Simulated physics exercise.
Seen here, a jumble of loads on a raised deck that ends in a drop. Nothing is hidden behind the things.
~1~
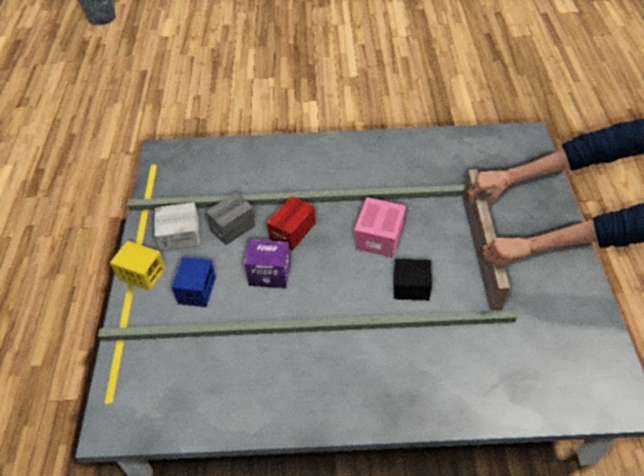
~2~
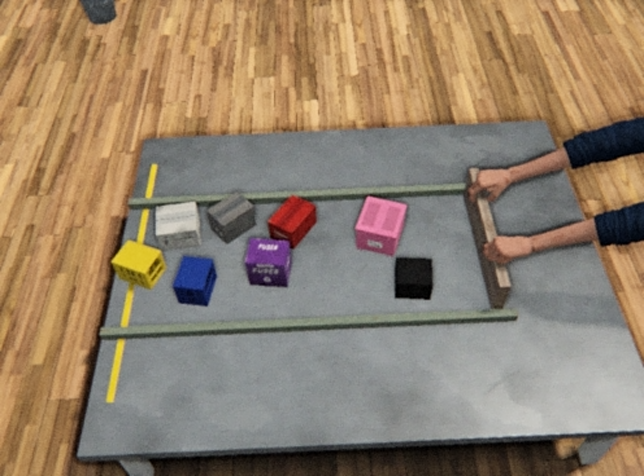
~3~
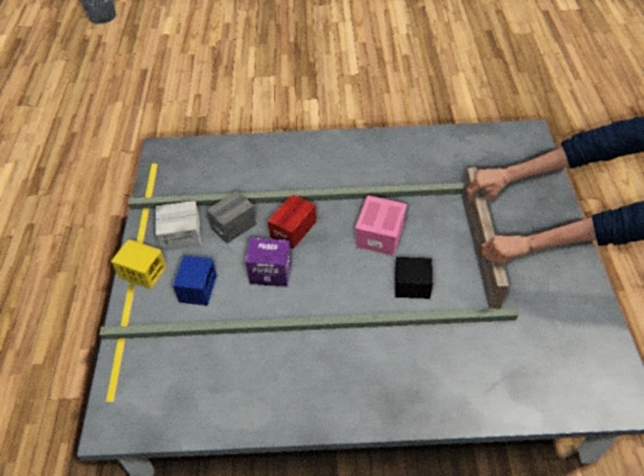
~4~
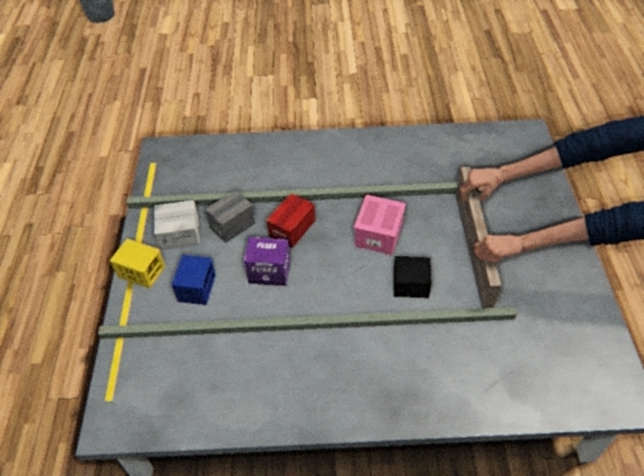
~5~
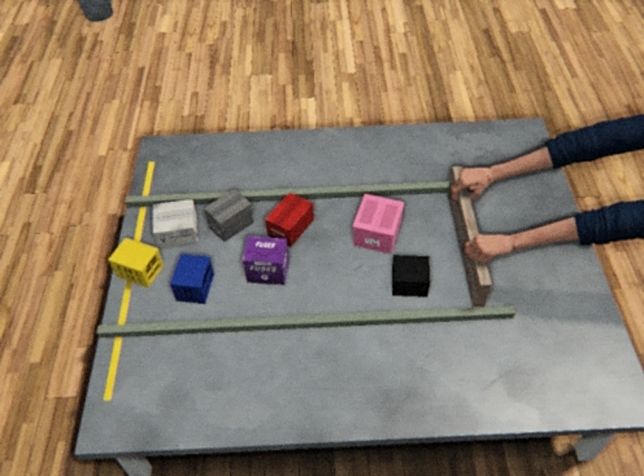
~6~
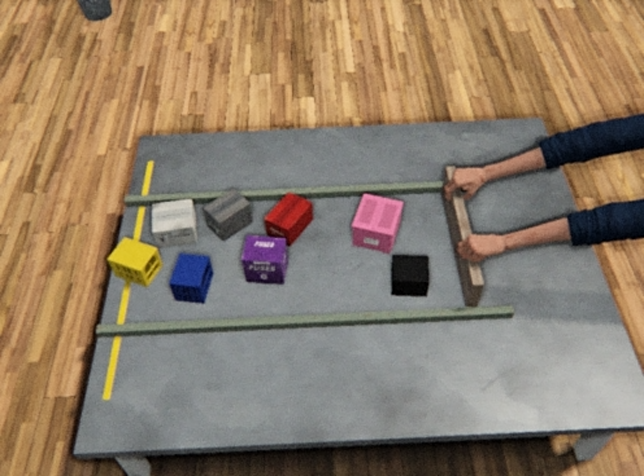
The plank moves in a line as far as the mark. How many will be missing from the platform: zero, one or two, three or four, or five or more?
Here the number that fall off is five or more.
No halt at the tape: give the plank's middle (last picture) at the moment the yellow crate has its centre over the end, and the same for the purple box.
For the yellow crate at (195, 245), for the purple box at (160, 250).
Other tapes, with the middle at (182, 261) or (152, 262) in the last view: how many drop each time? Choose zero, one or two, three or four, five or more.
The falls would be 3 or 4; 5 or more.
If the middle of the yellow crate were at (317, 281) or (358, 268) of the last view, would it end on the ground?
The yellow crate goes over; tumbles off.
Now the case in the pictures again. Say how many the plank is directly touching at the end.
In contact: 1.
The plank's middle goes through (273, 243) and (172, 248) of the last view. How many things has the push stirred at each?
First 7, then 8.
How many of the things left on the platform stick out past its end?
The number is 1.
Early on, none off yet; yellow crate at rest near (136, 262); white box at rest near (175, 223); blue crate at rest near (192, 279).
A while later, none off yet; yellow crate at rest near (136, 262); white box travelled a little near (153, 225); blue crate travelled a little near (181, 279).
Further along, one off so far; yellow crate travelled about its own width near (109, 256); white box down on the ground near (85, 299); blue crate travelled well along near (126, 295).
Finally, the number that fall off is five or more; lost, pink tote, red box, purple box, grey box, blue crate, white box and yellow crate.
